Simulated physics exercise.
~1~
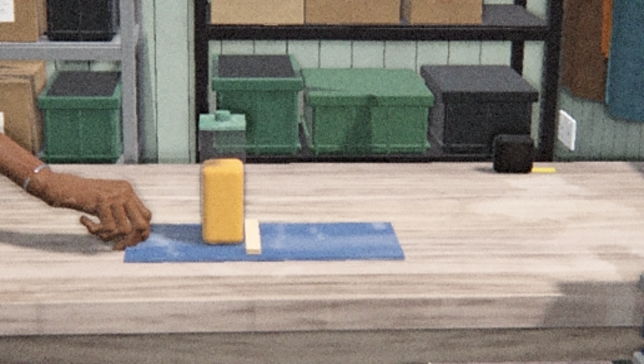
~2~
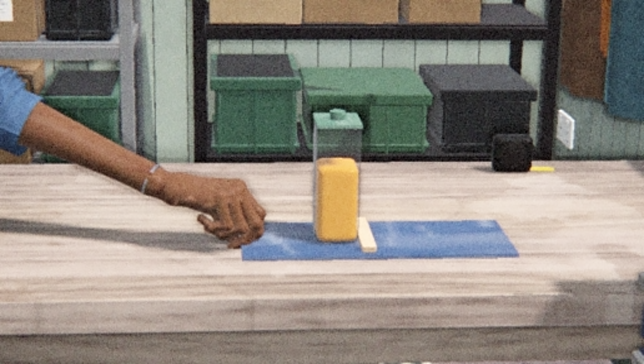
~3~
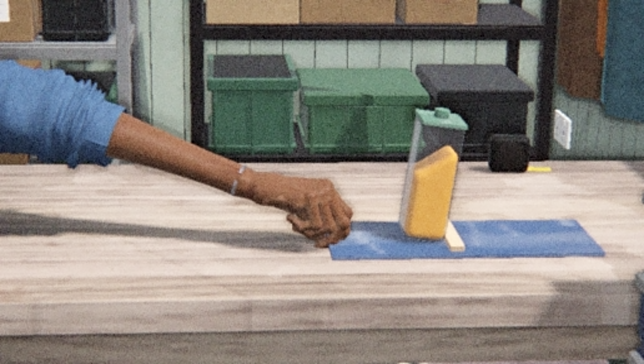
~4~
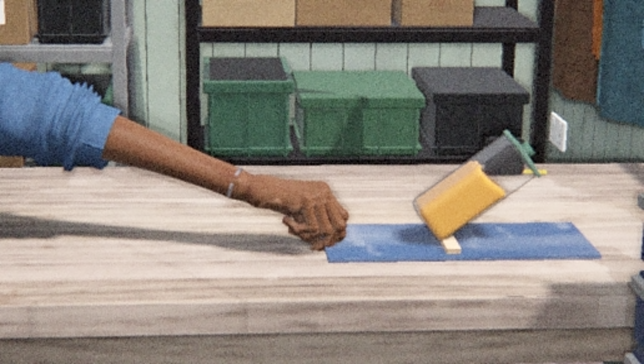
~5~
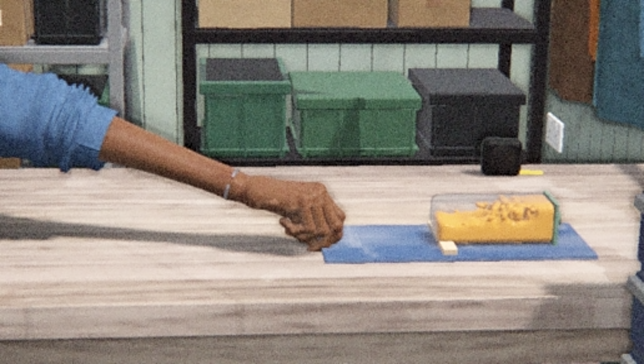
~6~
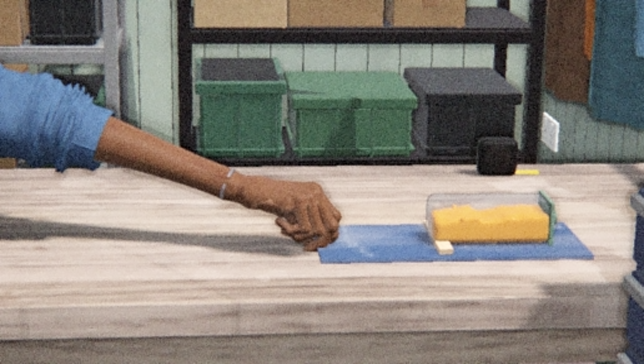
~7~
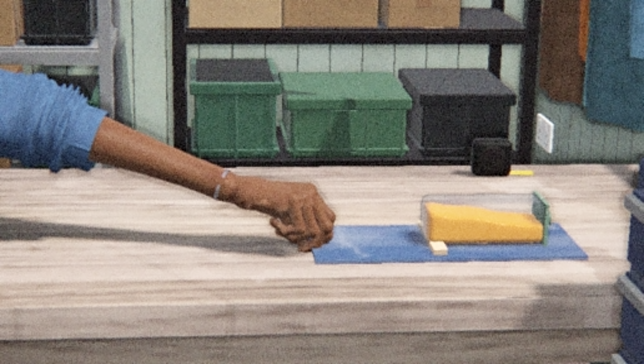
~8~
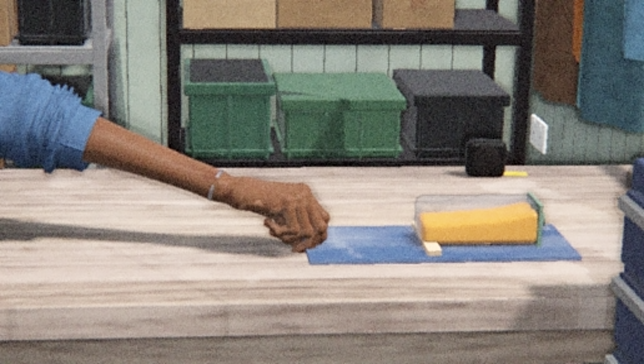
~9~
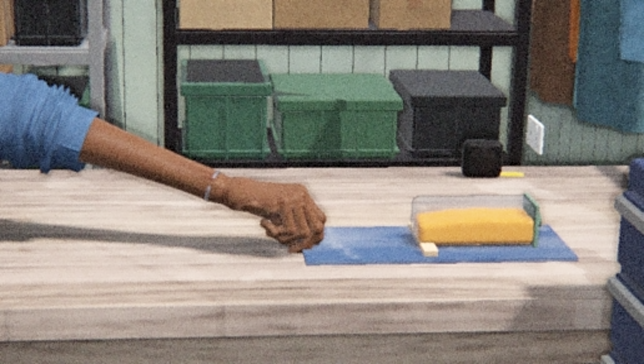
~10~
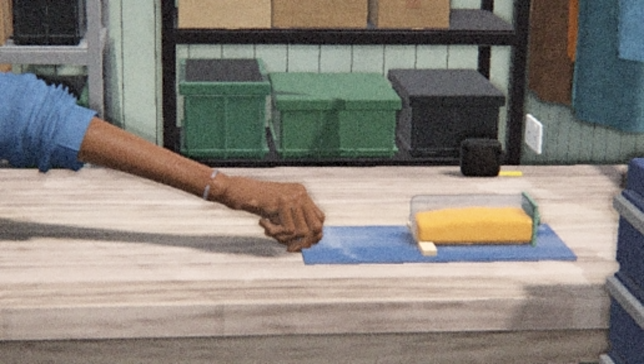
Canister of yellow liquid riding a blue board pushed right by a hand, tipping over the batten and settling on its side.
